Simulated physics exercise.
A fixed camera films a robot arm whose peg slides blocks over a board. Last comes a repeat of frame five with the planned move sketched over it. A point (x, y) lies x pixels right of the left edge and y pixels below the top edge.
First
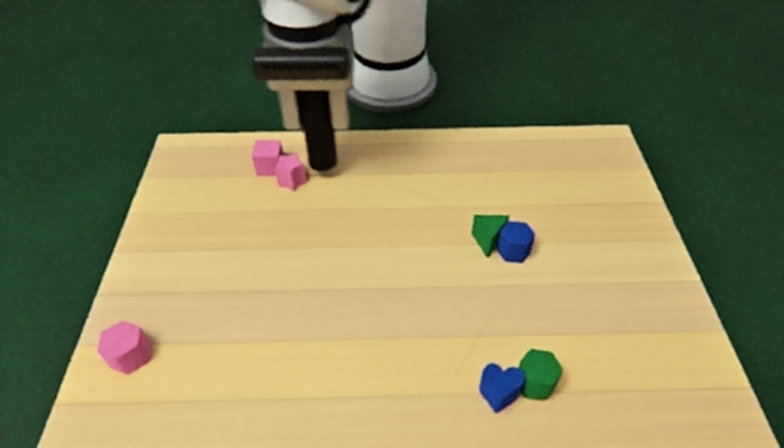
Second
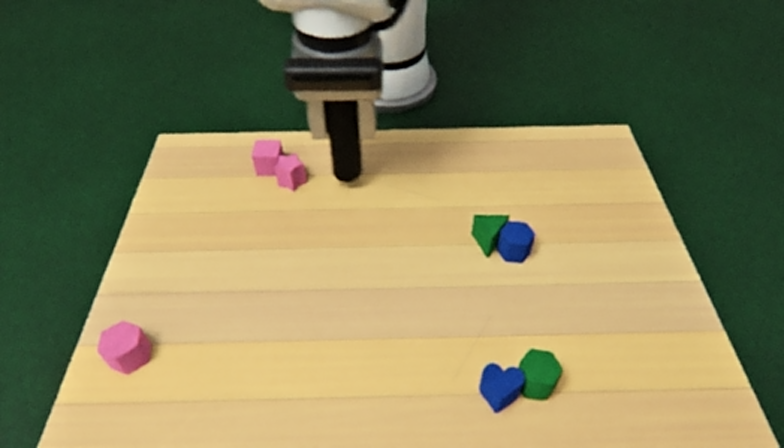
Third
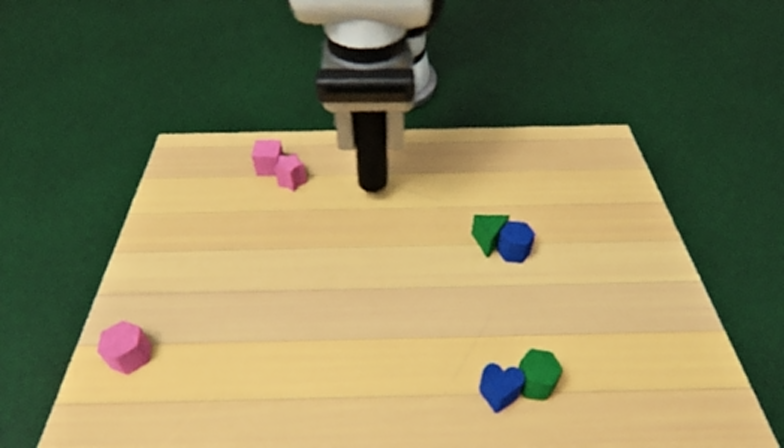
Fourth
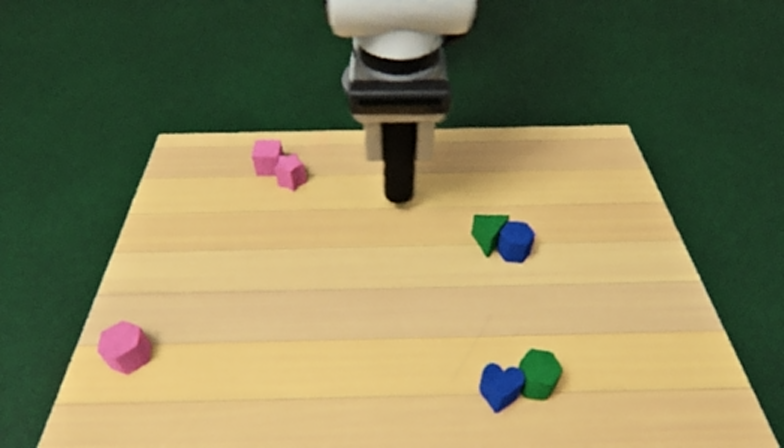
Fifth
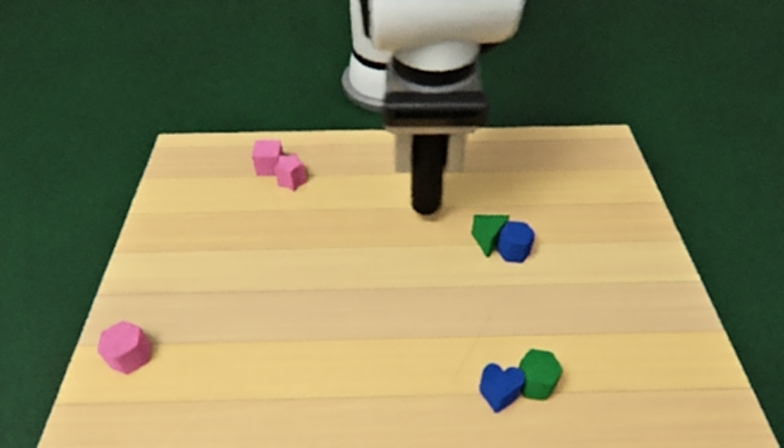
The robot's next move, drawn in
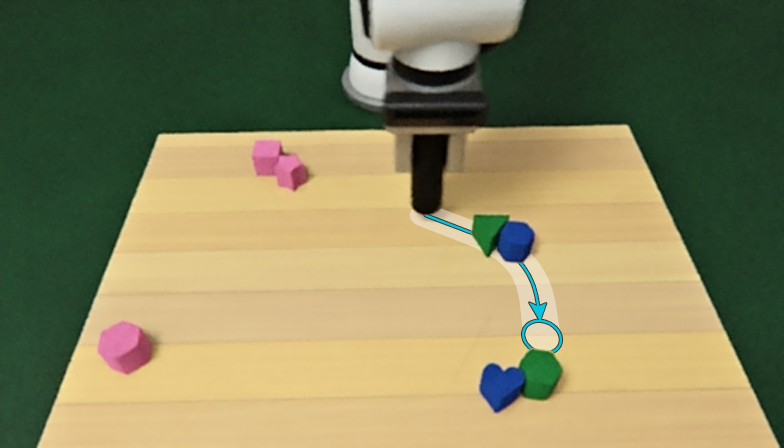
In the video, a robotic arm with a black peg moves steadily right and slightly downward over a wooden board, from beside two pink blocks to near a green triangle and a blue block, while all the blocks stay still.
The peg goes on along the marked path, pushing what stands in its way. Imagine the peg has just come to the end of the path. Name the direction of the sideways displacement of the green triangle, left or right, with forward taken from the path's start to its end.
It slides leftward.
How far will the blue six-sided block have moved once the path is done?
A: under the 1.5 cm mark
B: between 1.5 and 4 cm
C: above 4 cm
Correct choice: C.
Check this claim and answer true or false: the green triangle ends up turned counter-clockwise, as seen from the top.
Verdict: True.
Path on the board, from (425, 215) over (483, 238) and (530, 277) to (542, 337).
One third of the way, peg at (486, 227); green triangle at (521, 234); blue six-sided block at (547, 245).
Two thirds of the way, peg at (533, 267); green triangle at (575, 268), turned 30° anticlockwise; blue six-sided block at (603, 267), turned 30° anticlockwise.
At the end, peg at (546, 326); green triangle at (579, 276), turned 70° anticlockwise; blue six-sided block at (605, 268), turned 40° anticlockwise; green six-sided block in place.
